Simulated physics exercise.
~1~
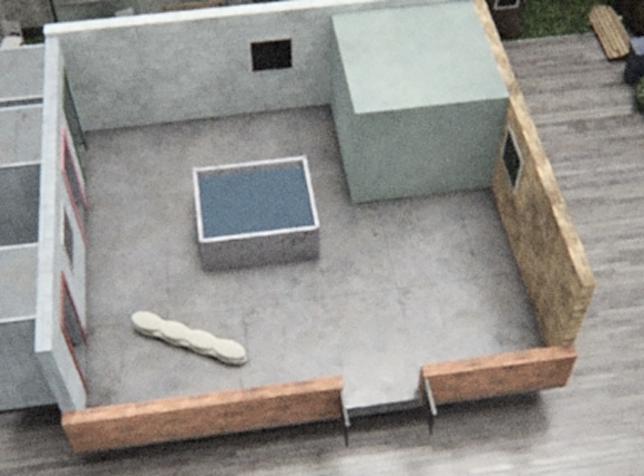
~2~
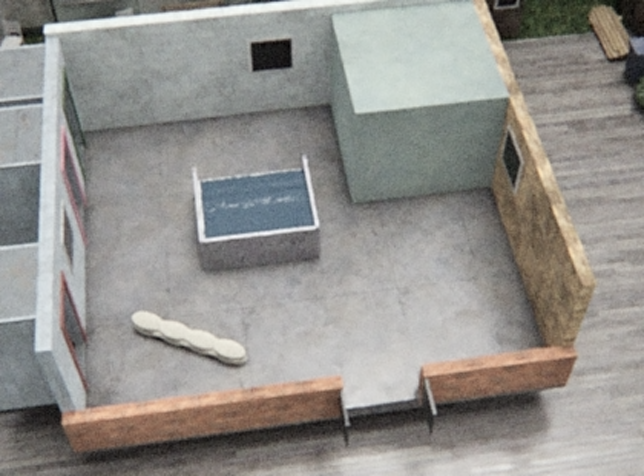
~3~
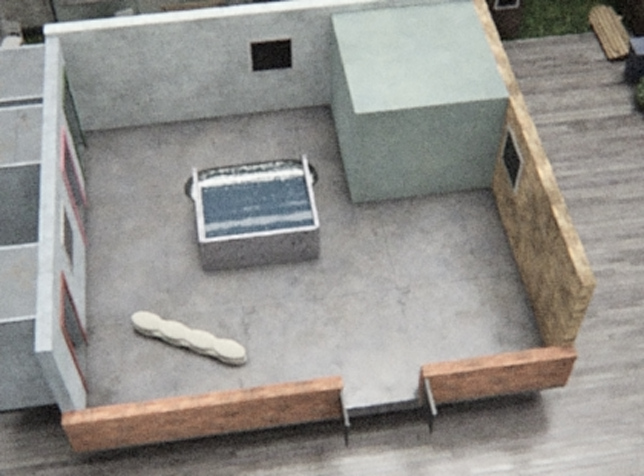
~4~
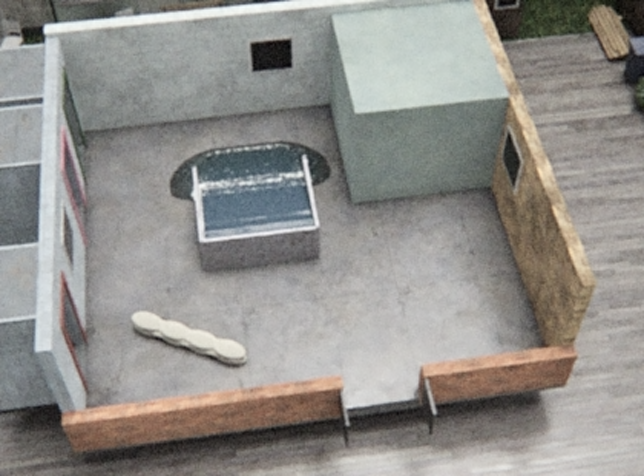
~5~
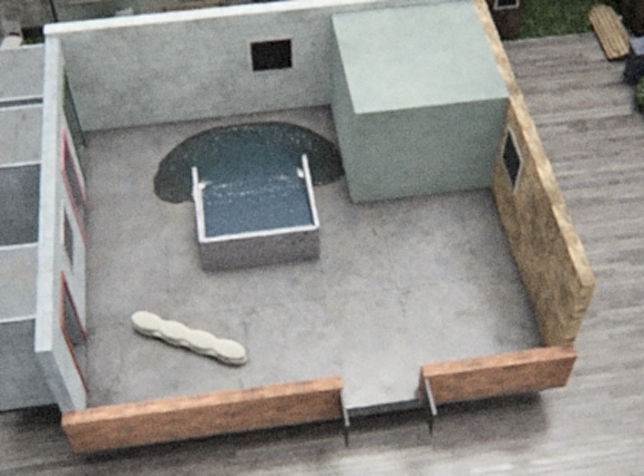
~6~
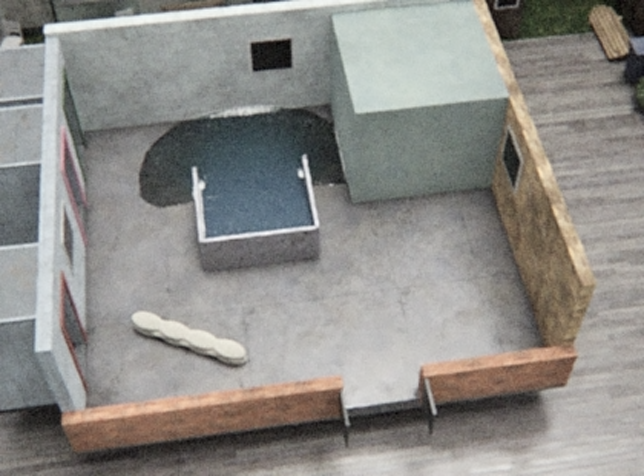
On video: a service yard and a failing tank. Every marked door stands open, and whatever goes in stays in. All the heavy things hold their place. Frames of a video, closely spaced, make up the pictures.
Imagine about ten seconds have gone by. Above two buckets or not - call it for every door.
Pink door: Not above two buckets; red door: Not above two buckets; green door: Above two buckets.
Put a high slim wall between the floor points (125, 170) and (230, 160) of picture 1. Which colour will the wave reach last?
The door marked red, I think.
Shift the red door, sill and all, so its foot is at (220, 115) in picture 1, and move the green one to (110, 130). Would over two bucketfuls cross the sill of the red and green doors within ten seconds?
As it turns out, the red door spills past but the green door spills past.
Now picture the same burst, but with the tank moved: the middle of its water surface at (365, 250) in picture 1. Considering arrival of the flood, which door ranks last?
My pick is the door marked red.
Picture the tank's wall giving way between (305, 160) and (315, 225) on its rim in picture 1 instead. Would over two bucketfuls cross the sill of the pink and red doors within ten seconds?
In short: Pink falls short, red exceeds the limit.
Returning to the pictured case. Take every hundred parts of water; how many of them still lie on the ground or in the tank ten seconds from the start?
About 86 per cent.
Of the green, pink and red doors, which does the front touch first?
I'd go with the green door.
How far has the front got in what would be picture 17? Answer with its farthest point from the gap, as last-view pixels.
The wet point farthest out is around (85, 134).
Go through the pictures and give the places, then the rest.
In the first picture, the open tank at (255, 200) is whole and still.
In the second picture, the front is at a hidden place, out from the gap on the open tank's far side.
In the third picture, water pours out on the open tank's far side and has run to (312, 172).
In the fourth picture, the front is at (317, 156), out from the gap on the open tank's far side.
In the fifth picture, the front is at (307, 131), out from the gap on the open tank's far side.
In the sixth picture, water pours out on the open tank's far side and has run to (294, 109).
A moment on, water covers 20 % of the floor; the pink door not reached, the red door not reached, the green door not reached.
Next, water covers 25 % of the floor; the pink door not reached, the red door not reached, the green door under two buckets in.
Then, water covers 40 % of the floor; the pink door wet at the sill, nothing in, the red door not reached, the green door far over two buckets in.
Later, water covers 75 % of the floor; the pink door wet at the sill, nothing in, the red door wet at the sill, nothing in, the green door far over two buckets in.
In the end, water covers 85 % of the floor; the pink door wet at the sill, nothing in, the red door under two buckets in, the green door far over two buckets in.
